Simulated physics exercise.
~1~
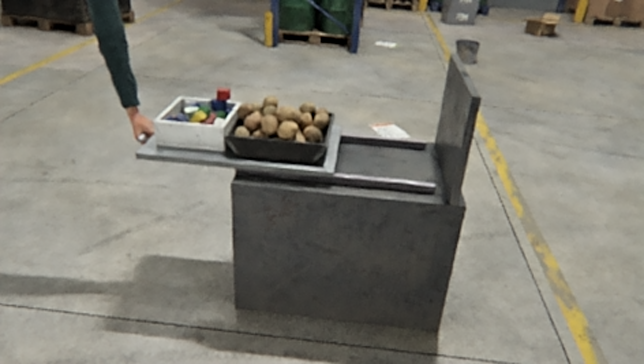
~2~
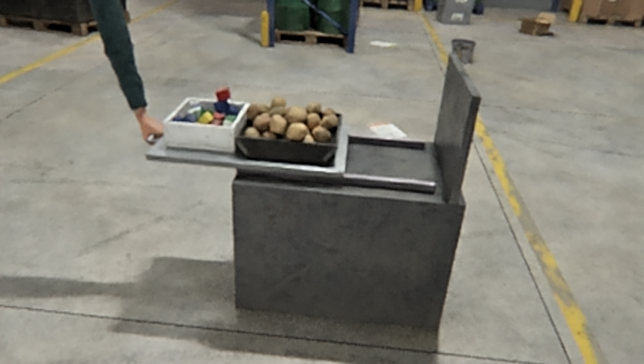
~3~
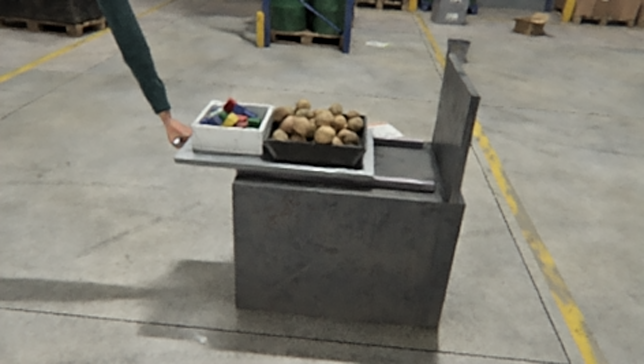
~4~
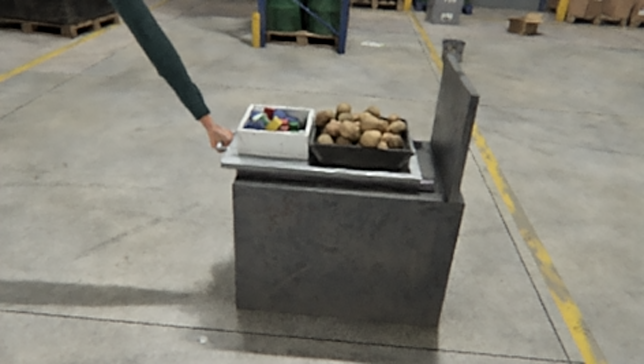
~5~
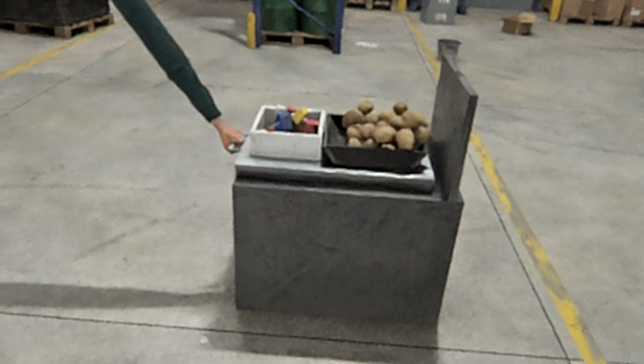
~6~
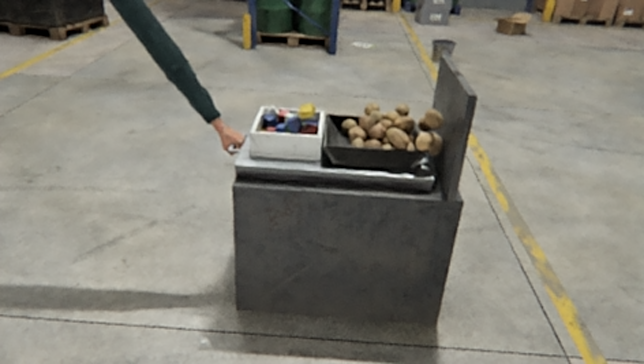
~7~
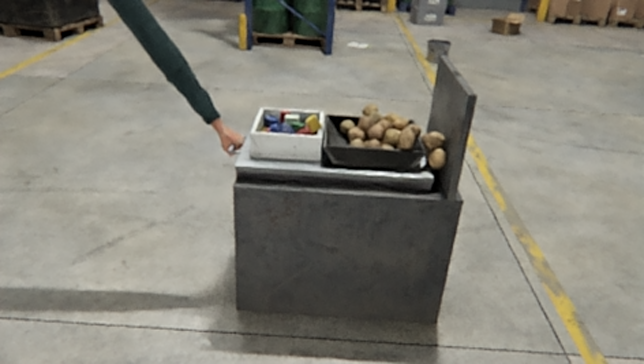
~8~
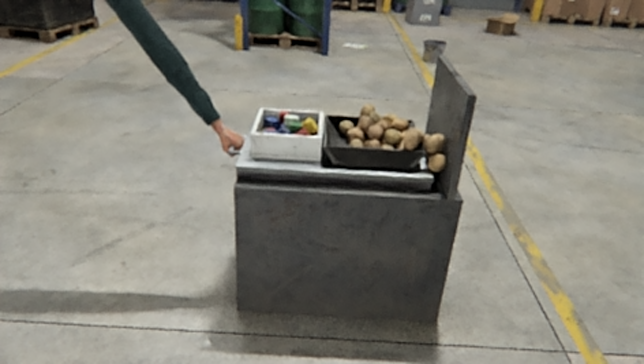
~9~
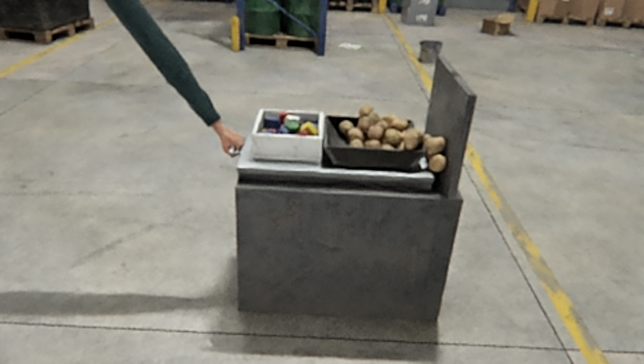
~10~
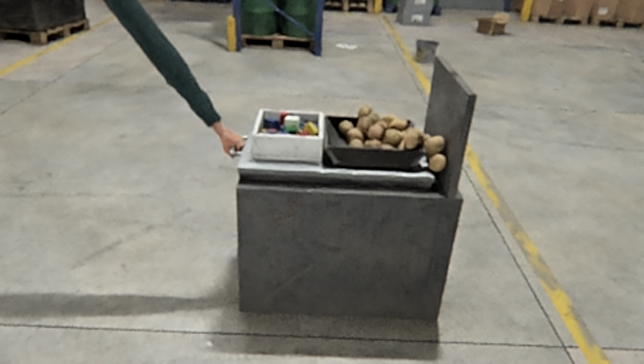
We see a hand push a sliding shelf holding a white container of colourful toy bricks and a black container of potatoes rightward over a grey unit until it stops, and several potatoes spill over the black container's right end, resting by the back panel while the bricks stay in.
